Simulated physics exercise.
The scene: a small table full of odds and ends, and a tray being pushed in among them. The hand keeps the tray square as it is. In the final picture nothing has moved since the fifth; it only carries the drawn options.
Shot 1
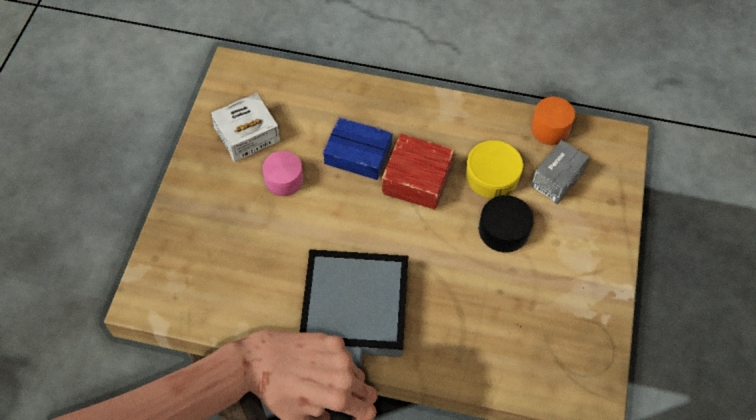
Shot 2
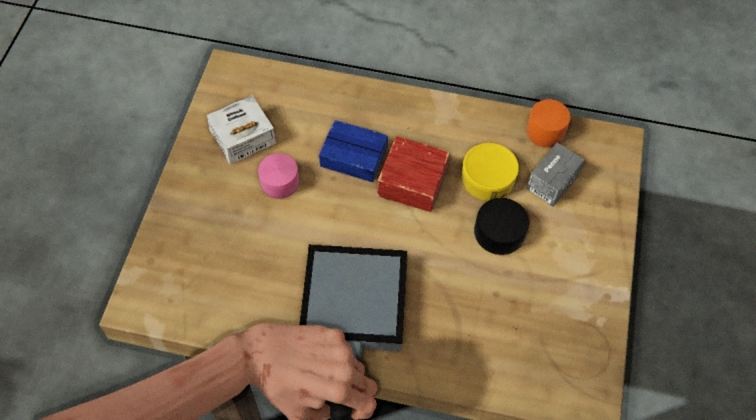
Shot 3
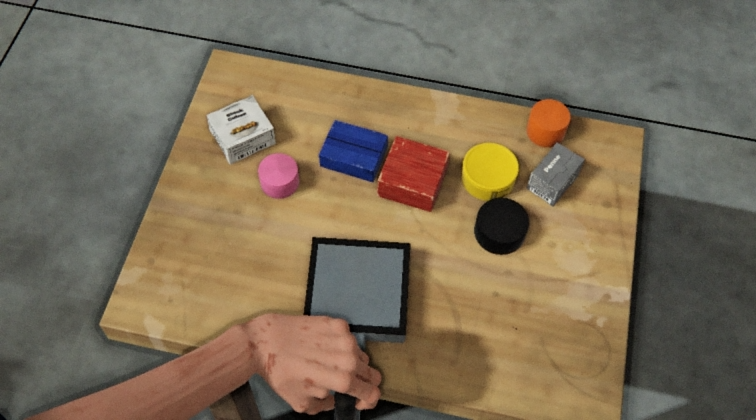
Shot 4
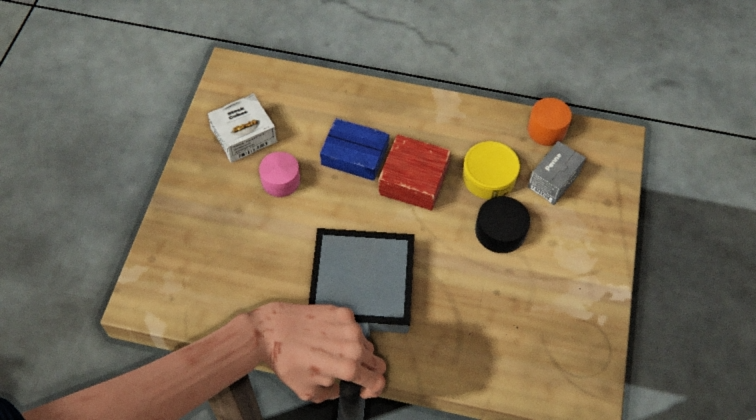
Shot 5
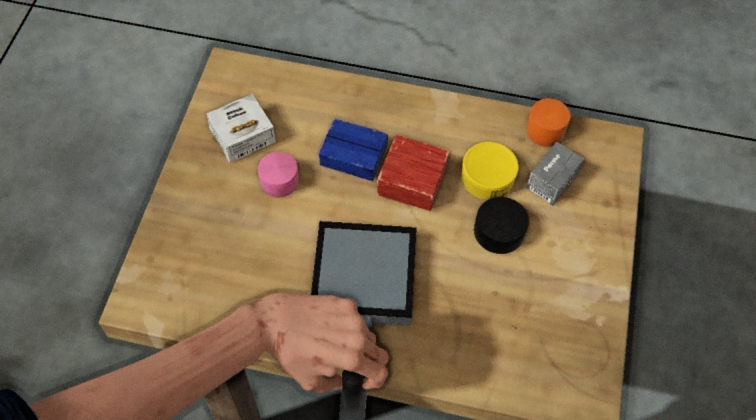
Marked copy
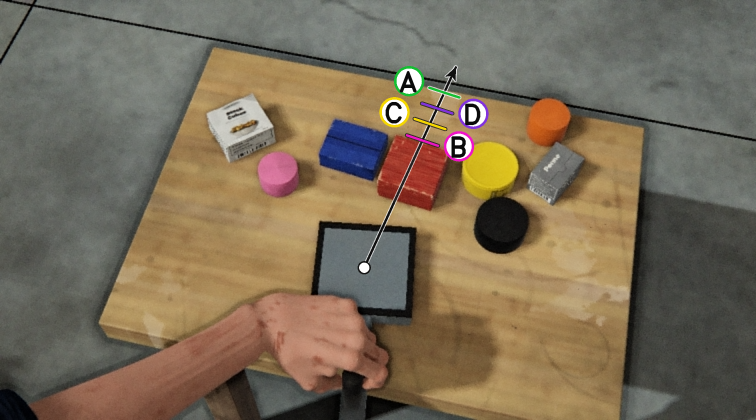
The clip opens on a wooden table holding a white box, pink tin, blue and red blocks, yellow tub, orange and black pots and a grey packet. A hand grips a square tray by its handle, then slides it slightly away and a little right, while the other objects stay put.
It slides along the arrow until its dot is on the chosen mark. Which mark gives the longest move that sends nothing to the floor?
At B, and not beyond.
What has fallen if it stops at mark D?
The red block.
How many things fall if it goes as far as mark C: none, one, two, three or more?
In all, one.
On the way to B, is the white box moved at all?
No.
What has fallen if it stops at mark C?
It is the red block.
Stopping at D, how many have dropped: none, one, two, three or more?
By then, one.
On the marked copy, A at (444, 93); B at (422, 141); C at (430, 124); D at (437, 108); the arrow from (364, 268) to (456, 67); the white dot at (364, 268).
Following B. Soon after the start, tray (386, 225); red block (413, 160); orange pot (548, 123).
Later, tray (408, 178); red block (431, 117); blue box (352, 122).
In the end, tray (421, 148); red block (443, 89); blue box (350, 112); nothing has fallen.
As for the rest, A drops the red block; C drops the red block; D drops the red block.
